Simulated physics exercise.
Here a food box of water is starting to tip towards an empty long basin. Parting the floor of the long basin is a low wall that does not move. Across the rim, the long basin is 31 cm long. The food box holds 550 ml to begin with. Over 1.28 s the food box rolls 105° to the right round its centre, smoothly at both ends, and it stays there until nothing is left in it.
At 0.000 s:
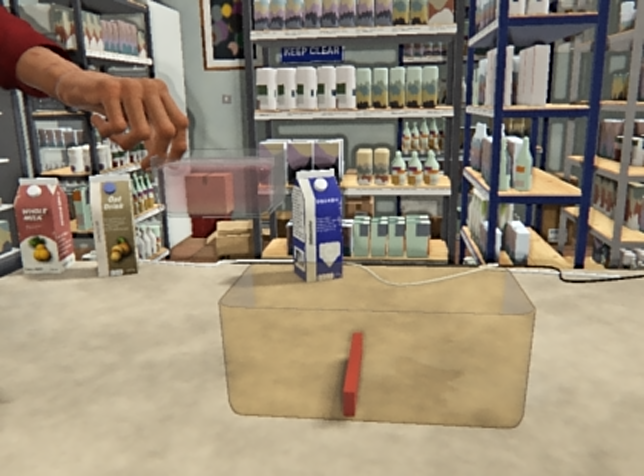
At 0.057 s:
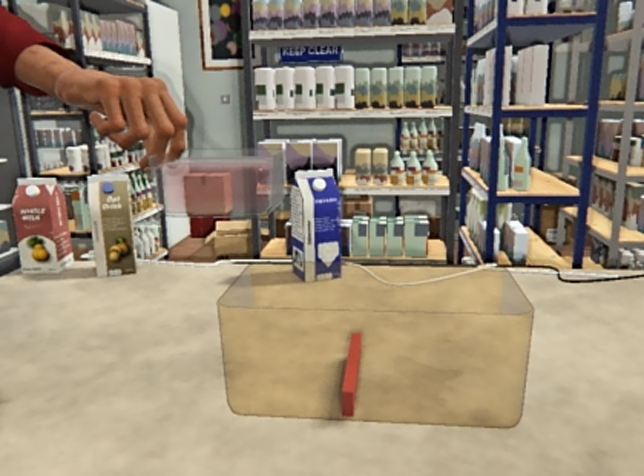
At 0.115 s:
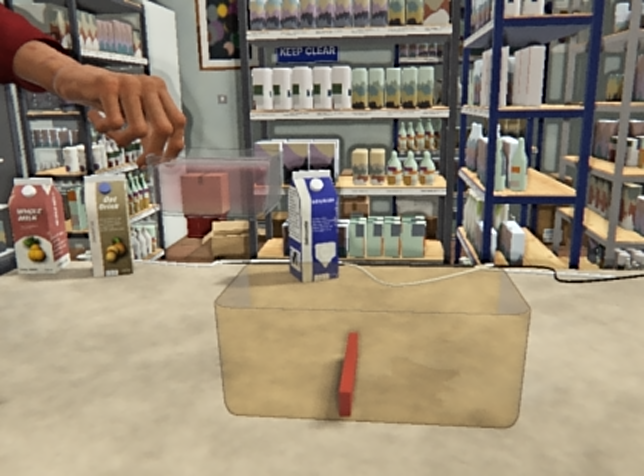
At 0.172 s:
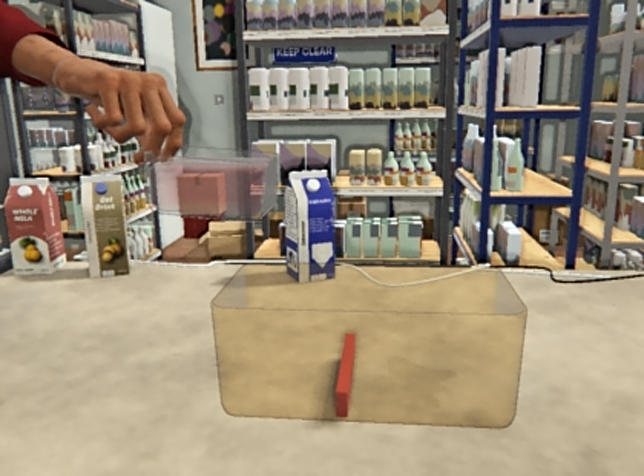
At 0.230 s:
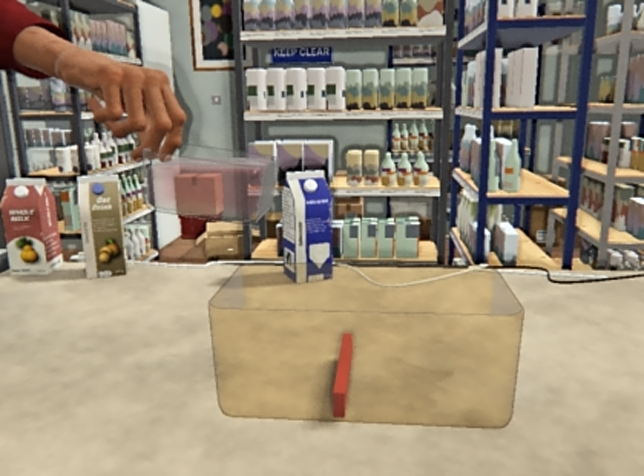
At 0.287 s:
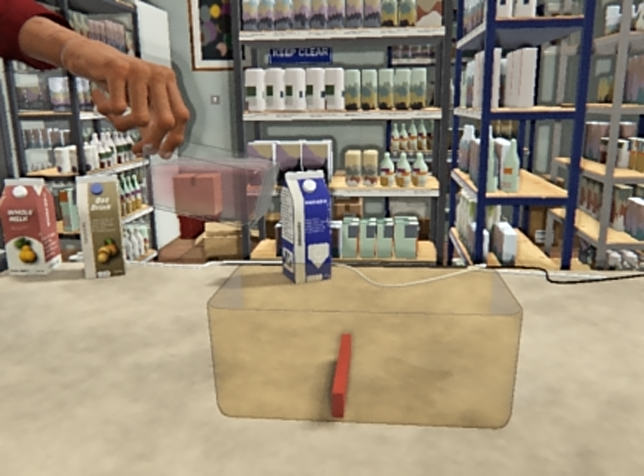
A hand hovered at the upper left while a see-through food box beside it slowly tilted a little to the right, above a counter holding milk cartons and a long, clear basin with a low red wall.
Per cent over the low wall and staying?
47 per cent.
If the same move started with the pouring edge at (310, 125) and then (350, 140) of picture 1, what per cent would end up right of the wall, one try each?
Some 70 and 85 per cent, in that order.
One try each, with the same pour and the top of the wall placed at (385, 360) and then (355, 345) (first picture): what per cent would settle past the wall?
Roughly 5 per cent, then 35 per cent.
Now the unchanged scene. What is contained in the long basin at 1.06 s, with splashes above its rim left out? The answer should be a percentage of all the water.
The share is close to 88 percent.
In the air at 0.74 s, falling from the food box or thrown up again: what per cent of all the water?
I'd say close to 32 per cent.
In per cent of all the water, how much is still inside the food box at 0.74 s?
Fraction remaining: Approx. 40 per cent.
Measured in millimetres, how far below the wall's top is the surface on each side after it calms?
Roughly 12 mm on the left side and roughly 18 mm on the right.
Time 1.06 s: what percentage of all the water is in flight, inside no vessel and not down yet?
Near 5 per cent, I'd say.
By 0.74 s the tilt is 65° and 40 per cent is still to pour, 15 is left of the wall and 13 right of it.
By 1.06 s the tilt is 98° and 7 per cent is still to pour, 42 is left of the wall and 46 right of it.
By 1.41 s the tilt is 105° and 0 per cent is still to pour, 52 is left of the wall and 47 right of it.
By 1.78 s the tilt is 105° and 0 per cent is still to pour, 52 is left of the wall and 47 right of it.
At rest 52 per cent lies left of the wall, 47 right of it and 0 outside.
